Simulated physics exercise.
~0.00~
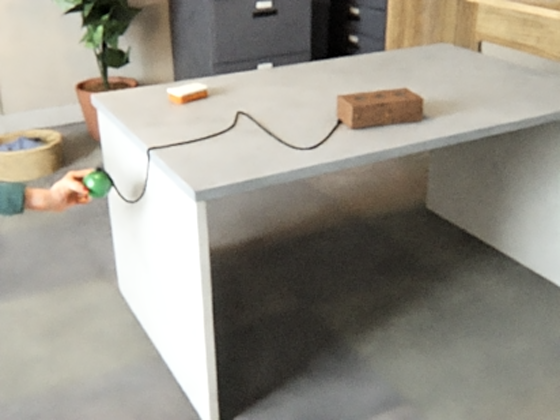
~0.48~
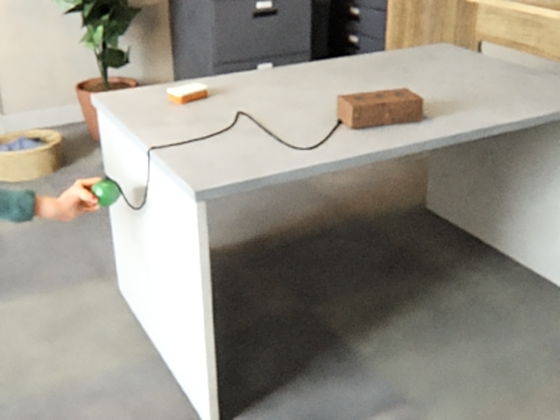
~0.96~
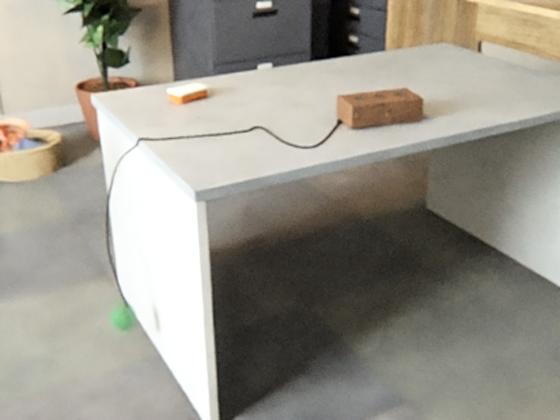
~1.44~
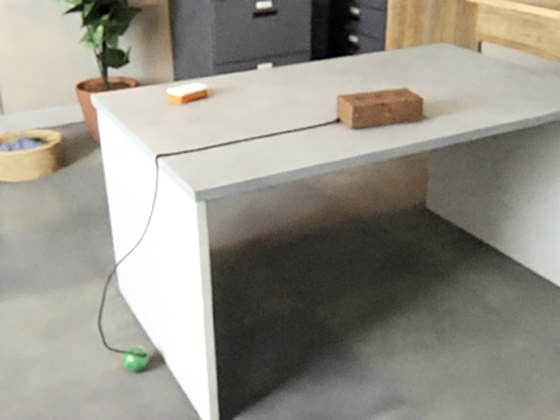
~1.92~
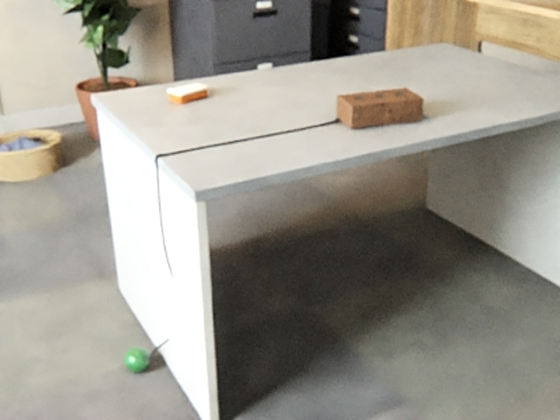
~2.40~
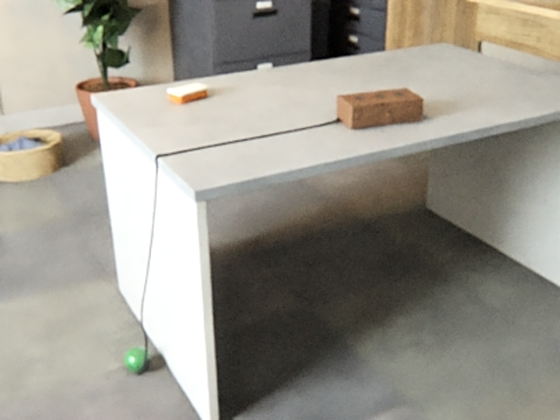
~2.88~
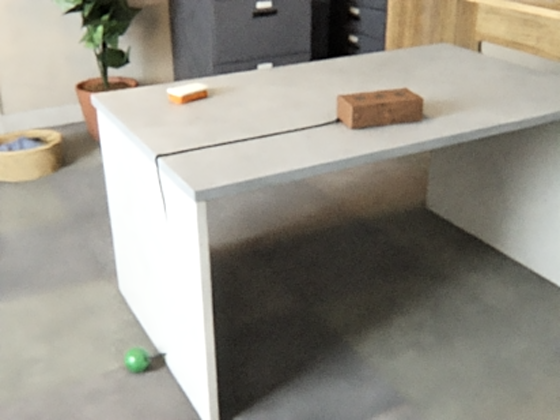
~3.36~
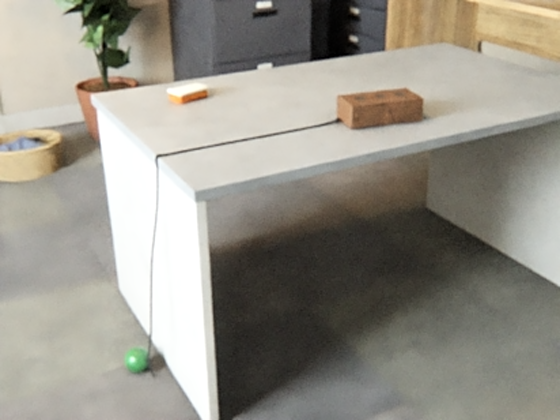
A green apple on a dark string, held by a hand beside a desk carrying a brick and a sponge, drops to the floor when released. The string pulls straight across the desktop and shifts over the edge, while the apple rests below and the brick and sponge stay still.
